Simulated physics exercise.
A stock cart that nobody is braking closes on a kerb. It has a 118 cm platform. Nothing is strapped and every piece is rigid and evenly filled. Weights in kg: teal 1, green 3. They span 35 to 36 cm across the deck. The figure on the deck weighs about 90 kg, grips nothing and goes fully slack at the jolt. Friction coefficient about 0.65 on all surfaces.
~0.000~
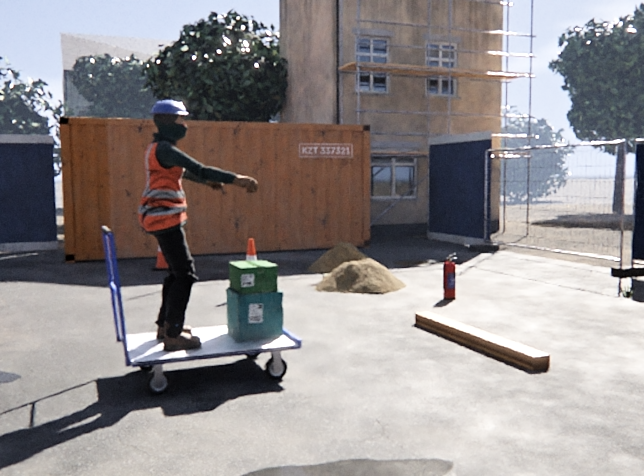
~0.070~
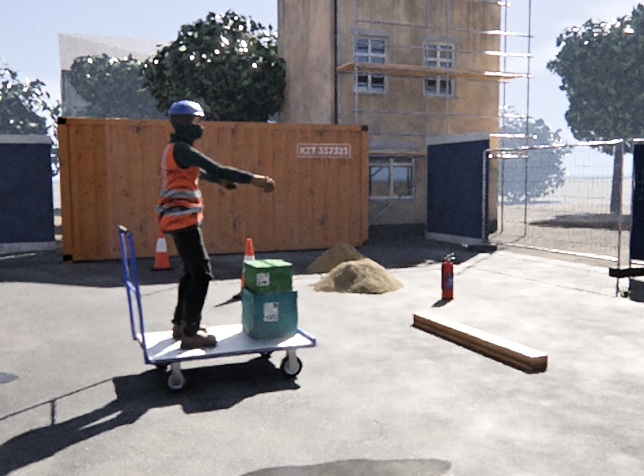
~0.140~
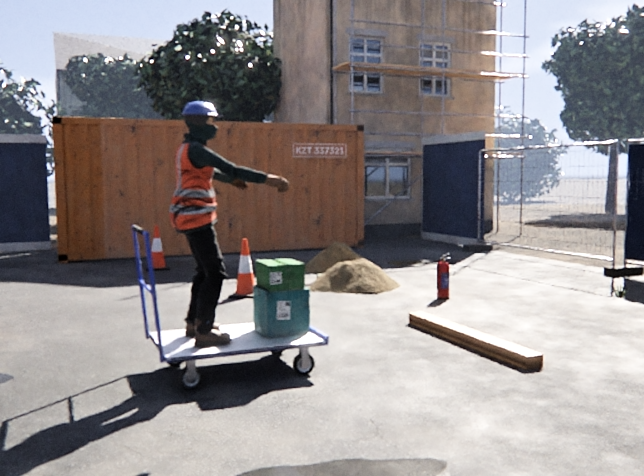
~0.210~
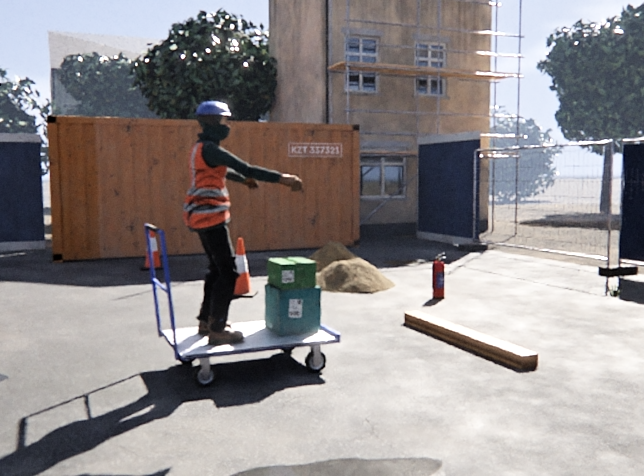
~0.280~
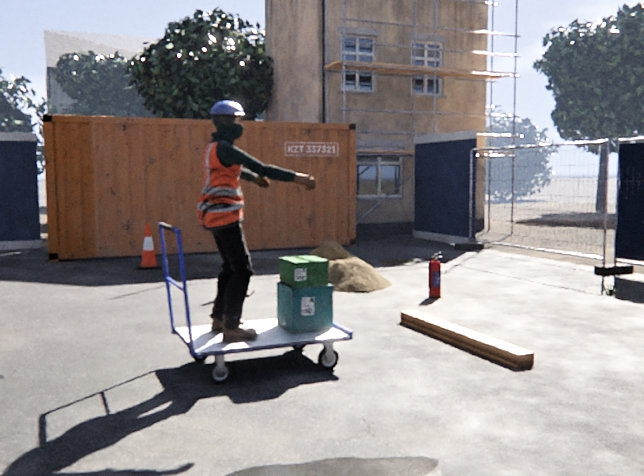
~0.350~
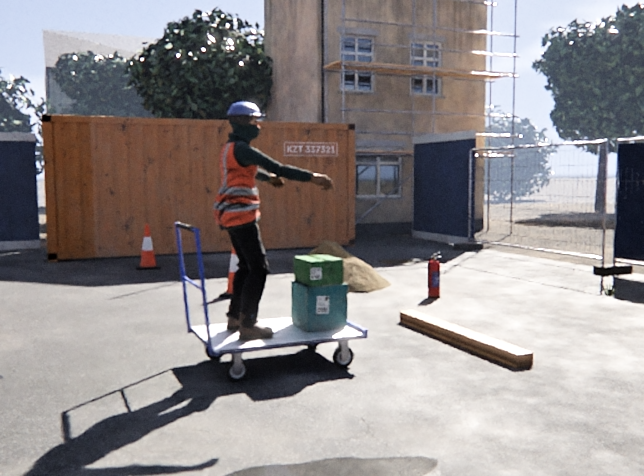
A worker in a blue helmet and orange vest stood on a flat trolley with arms stretched forward, riding slowly rightward across the yard beside two stacked green boxes, past traffic cones and an orange container.
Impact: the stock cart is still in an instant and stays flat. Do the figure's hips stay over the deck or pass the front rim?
The figure's hips stay behind the front rim at this speed.
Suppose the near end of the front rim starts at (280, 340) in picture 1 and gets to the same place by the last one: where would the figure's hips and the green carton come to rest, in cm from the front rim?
Then hips 120 past, green 150 past.
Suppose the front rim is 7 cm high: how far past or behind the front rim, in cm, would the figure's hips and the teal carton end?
Then hips 20 behind, teal 20 behind.
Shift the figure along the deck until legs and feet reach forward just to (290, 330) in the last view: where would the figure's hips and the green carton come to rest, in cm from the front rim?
In that case hips 130 past, green 190 past.
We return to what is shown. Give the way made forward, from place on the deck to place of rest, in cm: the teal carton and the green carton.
Teal 0, green 100.
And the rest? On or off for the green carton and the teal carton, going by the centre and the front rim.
Green off, teal on.
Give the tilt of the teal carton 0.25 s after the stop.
About 30°.
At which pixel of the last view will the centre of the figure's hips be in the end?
Near (428, 259).
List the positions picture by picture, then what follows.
In the first frame, hips (163, 216), green carton (253, 276), rim corner (300, 344); 180 cm short of the stop.
In the second frame, hips (179, 215), green carton (268, 276), rim corner (315, 342); 166 cm short of the stop.
In the third frame, hips (193, 215), green carton (280, 274), rim corner (327, 340); 153 cm short of the stop.
In the fourth frame, hips (206, 214), green carton (291, 273), rim corner (339, 338); 139 cm short of the stop.
In the fifth frame, hips (220, 212), green carton (303, 271), rim corner (351, 335); 126 cm short of the stop.
In the sixth frame, hips (237, 212), green carton (318, 270), rim corner (366, 334); 112 cm short of the stop. Speed about 1.9 m/s.
Impact comes at 0.94 s.
After 1.49 s the figure's hips are 39 cm behind the rim, near (422, 252) in the last picture's view.
After 1.94 s the figure's hips are 32 cm behind the rim, near (428, 259) in the last picture's view.
Final state at 4.2 s, past the rim, green carton; behind it, teal carton and the figure's hips.
